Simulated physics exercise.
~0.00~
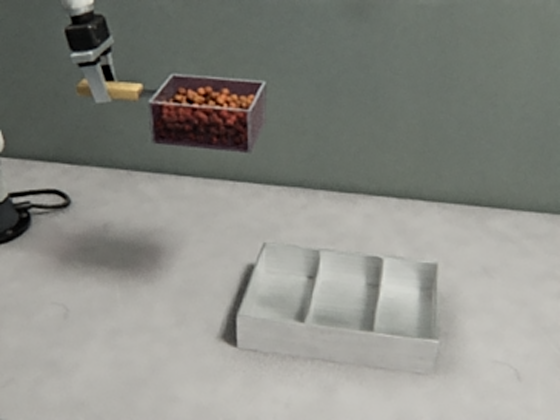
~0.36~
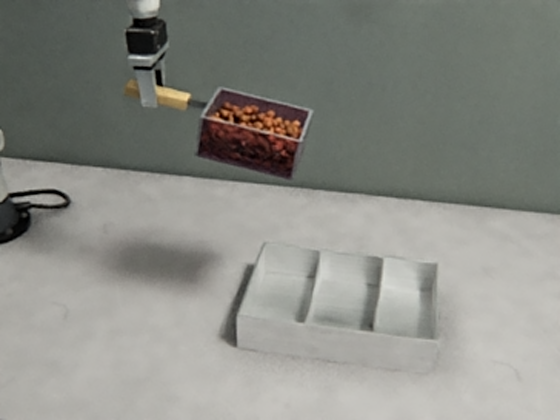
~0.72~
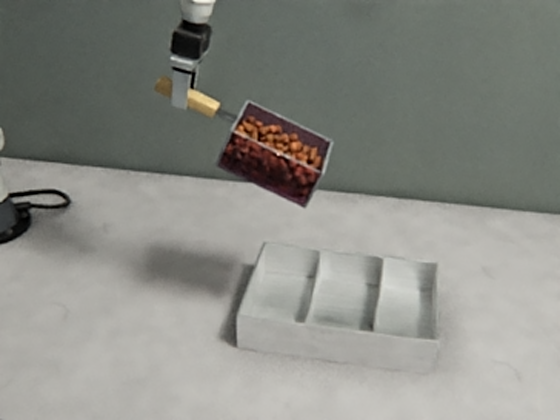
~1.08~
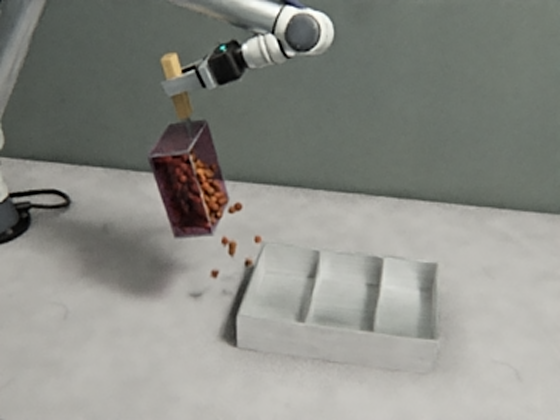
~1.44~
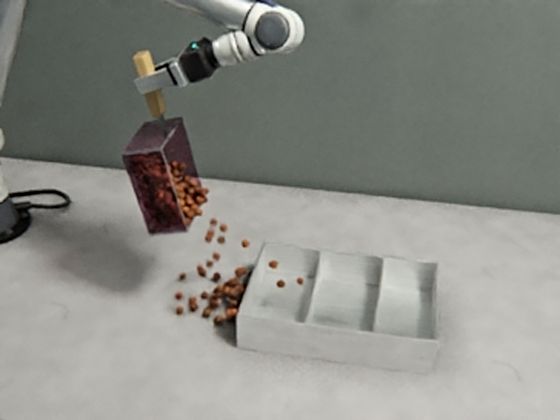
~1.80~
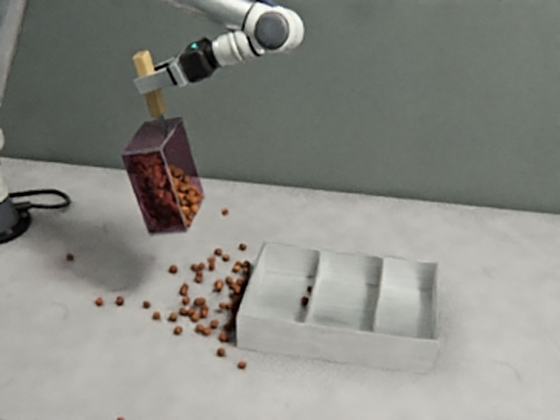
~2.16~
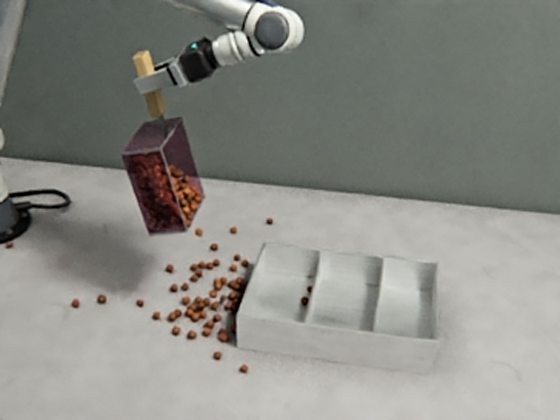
Hazelnuts spilled onto the table beside a pale divided tray as a robot arm carried their clear box right, tipped it steeply and drew it back left; only a few landed in the tray, many lay scattered around its left end, and plenty stayed in the box.
